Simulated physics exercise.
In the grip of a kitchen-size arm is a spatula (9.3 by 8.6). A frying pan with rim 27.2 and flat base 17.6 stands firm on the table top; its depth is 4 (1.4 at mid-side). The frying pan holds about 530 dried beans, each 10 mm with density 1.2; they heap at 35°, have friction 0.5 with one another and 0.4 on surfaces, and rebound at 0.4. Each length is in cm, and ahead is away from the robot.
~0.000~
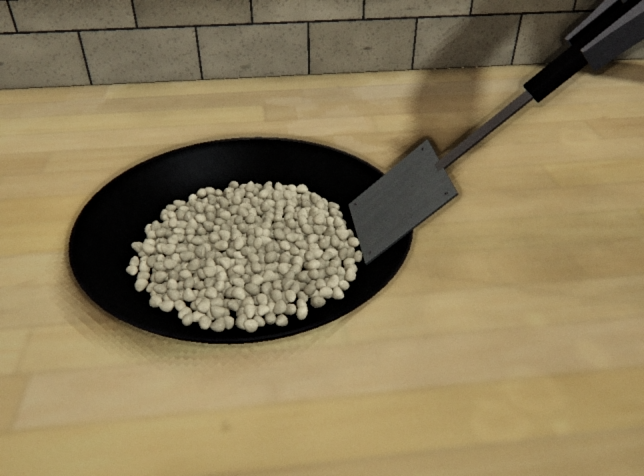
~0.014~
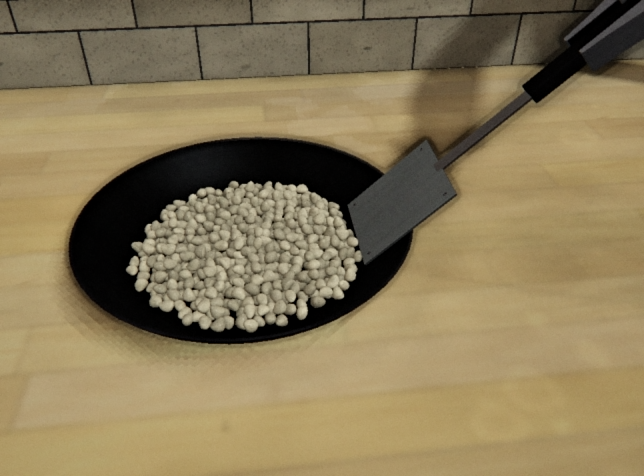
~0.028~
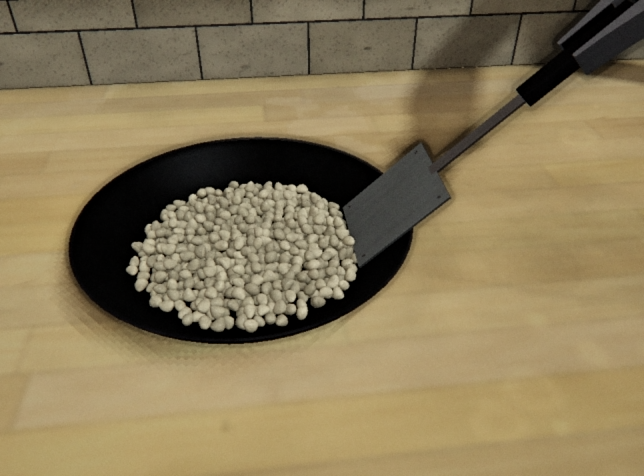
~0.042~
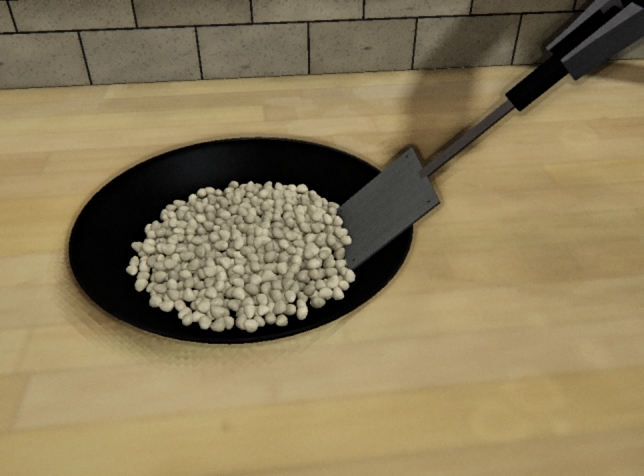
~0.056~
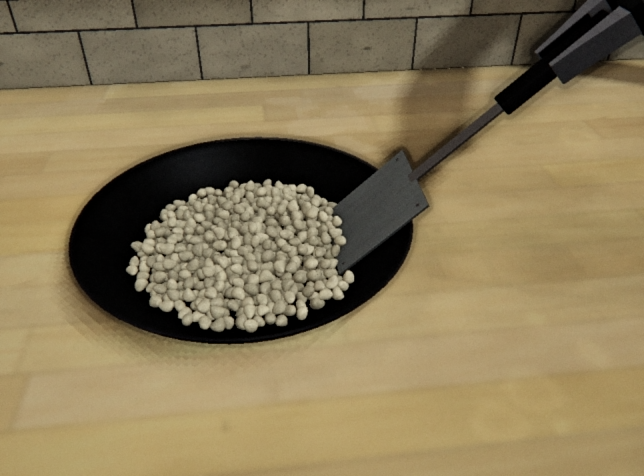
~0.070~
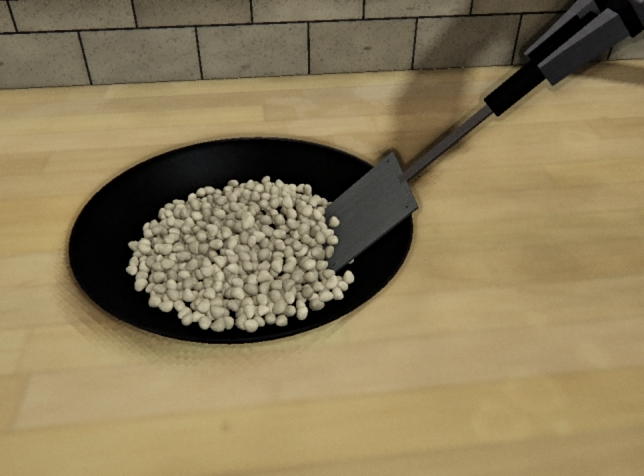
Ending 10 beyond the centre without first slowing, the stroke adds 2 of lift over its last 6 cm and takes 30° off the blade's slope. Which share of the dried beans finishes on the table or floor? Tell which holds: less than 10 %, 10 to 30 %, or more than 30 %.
What holds is 10 to 30 %.
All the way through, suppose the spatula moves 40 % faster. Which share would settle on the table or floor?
In that case, close to 25 per cent.
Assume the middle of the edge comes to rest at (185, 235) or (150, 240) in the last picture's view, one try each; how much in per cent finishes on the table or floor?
Estimates, in order: 0 % and 0 %.
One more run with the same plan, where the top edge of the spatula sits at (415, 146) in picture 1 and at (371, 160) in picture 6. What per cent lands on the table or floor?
Near 25 in a hundred.
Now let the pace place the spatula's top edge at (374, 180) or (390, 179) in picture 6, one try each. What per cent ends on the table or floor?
Respectively, around 30 and 25 per cent.
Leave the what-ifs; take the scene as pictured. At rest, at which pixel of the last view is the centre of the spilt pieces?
At about (35, 266) in the last picture.
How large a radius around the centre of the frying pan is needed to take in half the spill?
Distance, approx.: 18 cm.
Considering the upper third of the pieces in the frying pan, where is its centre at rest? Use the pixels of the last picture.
Somewhere around (131, 245) in the last picture.
After 0.17 s, sloping 43°, highest piece 5 above the table; 534 in the frying pan.
After 0.27 s, sloping 34°, highest piece 5 above the table; 530 in the frying pan, 4 on the blade or in flight.
After 0.52 s, sloping 13°, highest piece 5 above the table; 437 in the frying pan, 97 on the table or floor.
After 1.58 s, sloping 13°, highest piece 5 above the table; 436 in the frying pan, 98 on the table or floor.
At rest, 436 in the frying pan, 98 on the table or floor. That is 18 % on the table or floor.
